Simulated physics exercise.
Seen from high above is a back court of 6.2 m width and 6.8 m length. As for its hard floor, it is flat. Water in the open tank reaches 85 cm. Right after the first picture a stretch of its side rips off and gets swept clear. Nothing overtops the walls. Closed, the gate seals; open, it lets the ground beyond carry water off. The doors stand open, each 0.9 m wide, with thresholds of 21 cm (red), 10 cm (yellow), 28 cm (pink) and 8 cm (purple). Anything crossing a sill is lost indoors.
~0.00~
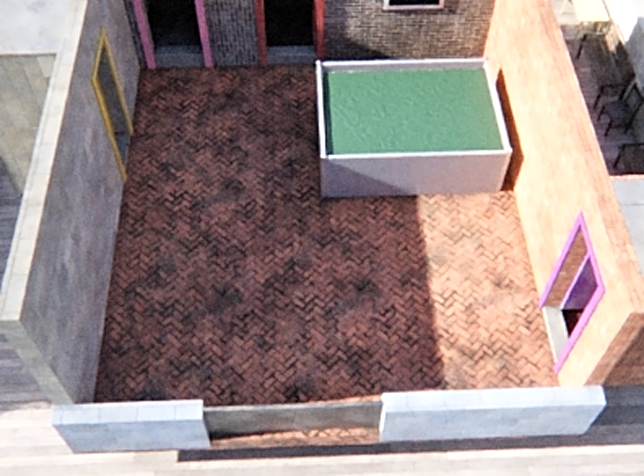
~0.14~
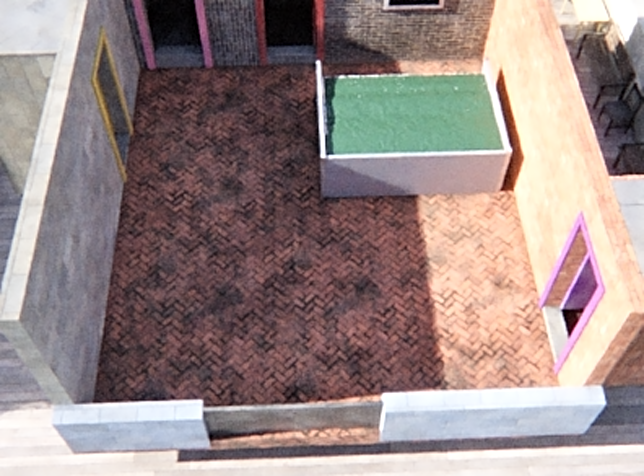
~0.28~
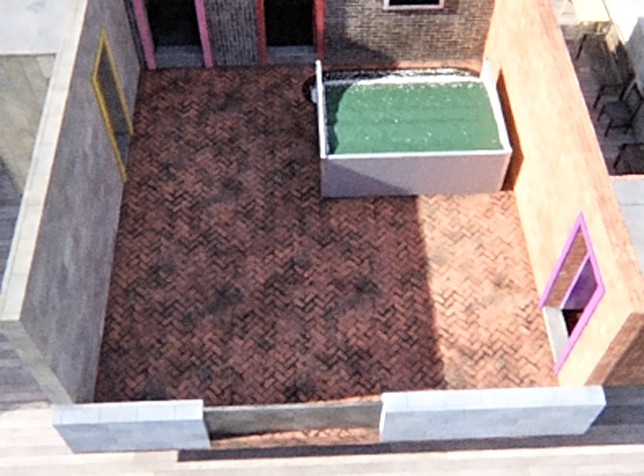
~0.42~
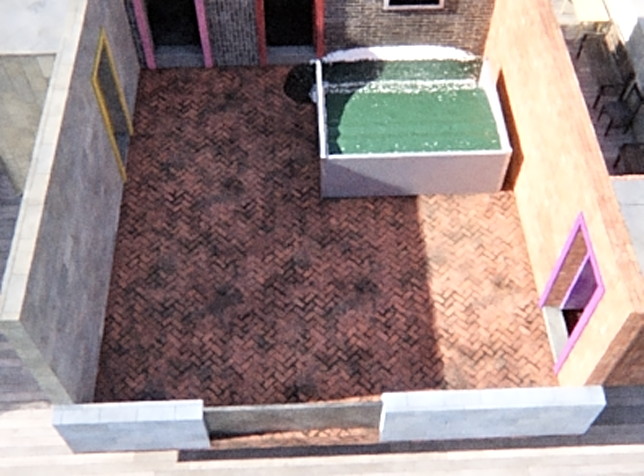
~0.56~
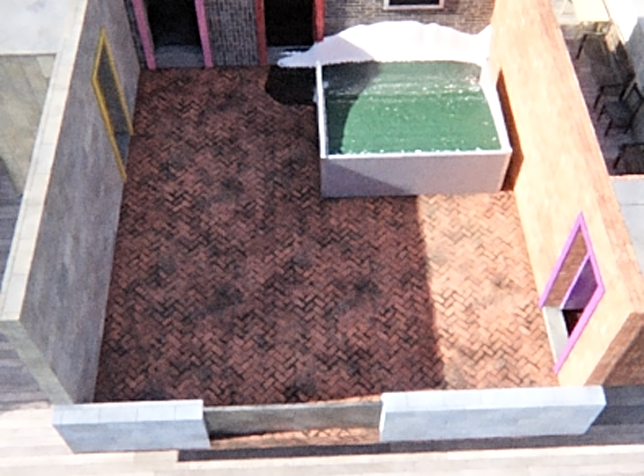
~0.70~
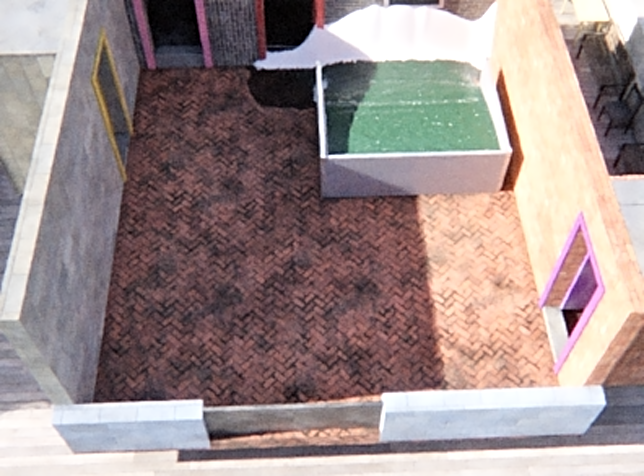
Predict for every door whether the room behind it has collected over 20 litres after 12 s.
At the red door the amount will overshoot the limit, at the yellow door the amount will overshoot the limit, at the pink door the amount will not overshoot the limit, at the purple door the amount will overshoot the limit.
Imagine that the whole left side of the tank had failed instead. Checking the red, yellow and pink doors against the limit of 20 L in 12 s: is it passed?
At red the amount is beneath the mark, at yellow it is higher than the mark, and at pink it is higher than the mark.
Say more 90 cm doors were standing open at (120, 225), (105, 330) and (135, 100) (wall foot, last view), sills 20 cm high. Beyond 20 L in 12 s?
Well, the first is on the low side, the second is on the low side, and the third is on the high side.
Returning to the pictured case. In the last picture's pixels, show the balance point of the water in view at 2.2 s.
The water's centre sits at about (372, 113).
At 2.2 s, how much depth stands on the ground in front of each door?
Door by door, in cm: Red reads 30, yellow reads 17, pink reads 11, purple reads 3.
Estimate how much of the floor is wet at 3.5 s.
Near 55 per cent is wet.
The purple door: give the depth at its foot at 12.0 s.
About 16.5 cm deep.
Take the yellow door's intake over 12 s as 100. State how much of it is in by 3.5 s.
It comes to about 40 per cent.
After 1.4 s water covers 20 % of the floor and is deepest (77 cm) near (480, 62); red door 35 cm at the sill, 19 L in, yellow door not reached, pink door 6 cm at the sill, 0 L in, purple door not reached.
After 2.2 s water covers 30 % of the floor and is deepest (52 cm) near (482, 69); red door 30 cm at the sill, 58 L in, yellow door 17 cm at the sill, 0 L in, pink door 11 cm at the sill, 0 L in, purple door 3 cm at the sill, 0 L in.
After 3.5 s water covers 55 % of the floor and is deepest (32 cm) near (170, 77); red door 21 cm at the sill, 79 L in, yellow door 18 cm at the sill, 50 L in, pink door 23 cm at the sill, 4 L in, purple door 3 cm at the sill, 0 L in.
After 7.0 s water covers 85 % of the floor and is deepest (22 cm) near (344, 101); red door 16 cm at the sill, 89 L in, yellow door 13 cm at the sill, 104 L in, pink door 20 cm at the sill, 5 L in, purple door 4 cm at the sill, 0 L in.
After 12.0 s water covers 100 % of the floor and is deepest (18 cm) near (534, 348); red door 10 cm at the sill, 89 L in, yellow door 9 cm at the sill, 119 L in, pink door 13 cm at the sill, 6 L in, purple door 16 cm at the sill, 53 L in.
